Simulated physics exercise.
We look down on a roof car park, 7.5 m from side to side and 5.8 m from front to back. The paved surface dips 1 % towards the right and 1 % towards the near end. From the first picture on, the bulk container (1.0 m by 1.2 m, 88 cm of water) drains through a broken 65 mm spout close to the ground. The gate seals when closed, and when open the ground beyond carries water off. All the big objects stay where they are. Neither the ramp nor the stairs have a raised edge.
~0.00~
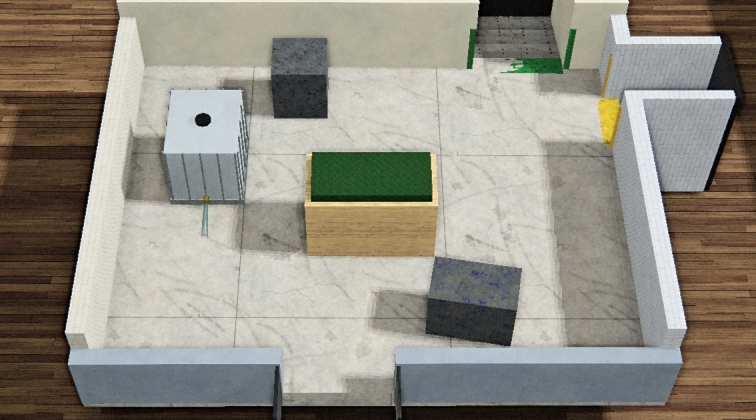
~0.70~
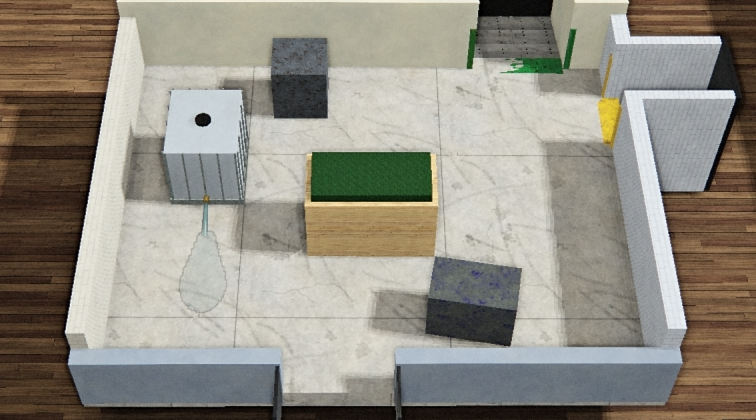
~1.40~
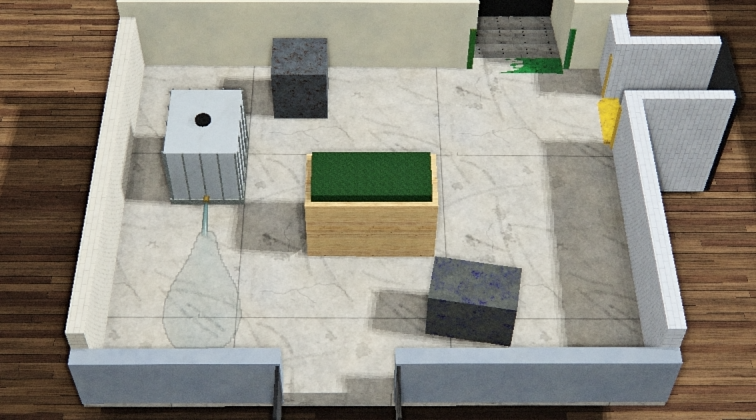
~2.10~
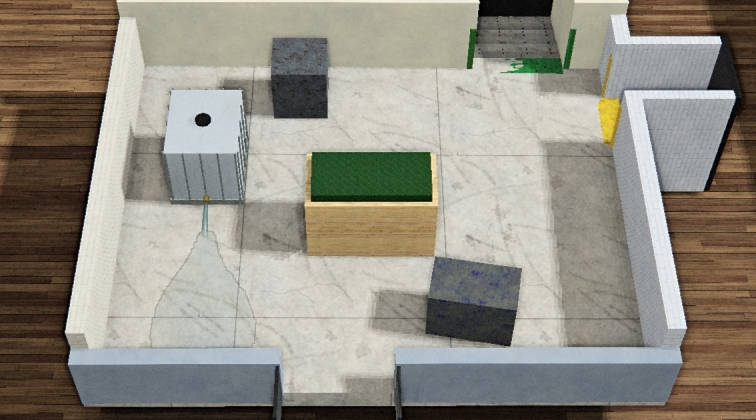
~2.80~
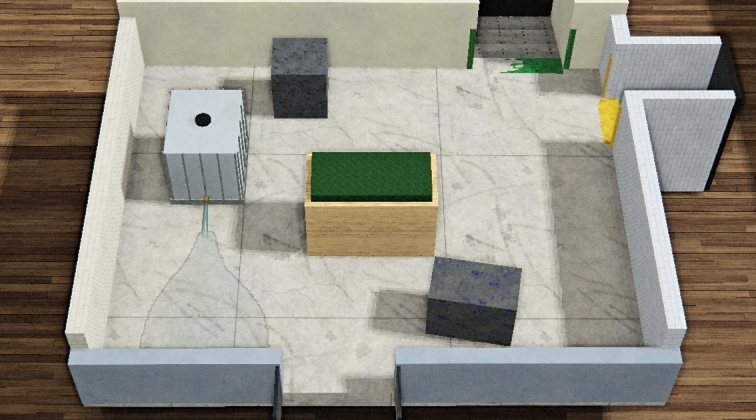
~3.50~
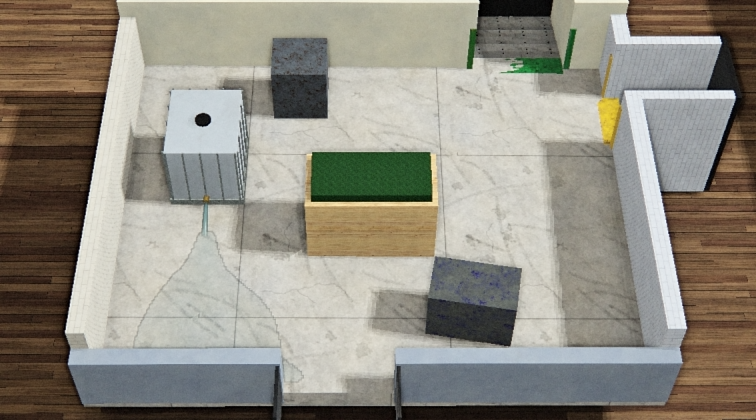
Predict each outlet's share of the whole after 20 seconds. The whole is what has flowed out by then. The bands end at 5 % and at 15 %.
The gateway takes above 15 %; the stair shaft (marked yellow) takes under 5 %; the ramp down (marked green) takes not even 5 %.
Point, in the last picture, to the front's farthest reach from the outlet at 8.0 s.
Near (432, 377).
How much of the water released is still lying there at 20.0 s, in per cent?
Roughly 82 in a hundred.
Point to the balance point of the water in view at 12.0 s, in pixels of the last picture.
Around (255, 340).
After 5.0 s water covers 10 % of the floor and is deepest (4 cm) near (193, 377); gone so far, the gateway 0 %, the stair shaft (marked yellow) 0 %, the ramp down (marked green) 0 %.
After 8.0 s water covers 15 % of the floor and is deepest (4 cm) near (193, 377); gone so far, the gateway 2 %, the stair shaft (marked yellow) 0 %, the ramp down (marked green) 0 %.
After 12.0 s water covers 20 % of the floor and is deepest (4 cm) near (193, 377); gone so far, the gateway 7 %, the stair shaft (marked yellow) 0 %, the ramp down (marked green) 0 %.
After 16.0 s water covers 25 % of the floor and is deepest (5 cm) near (193, 377); gone so far, the gateway 12 %, the stair shaft (marked yellow) 0 %, the ramp down (marked green) 0 %.
After 20.0 s water covers 30 % of the floor and is deepest (5 cm) near (207, 377); gone so far, the gateway 17 %, the stair shaft (marked yellow) 0 %, the ramp down (marked green) 0 %.
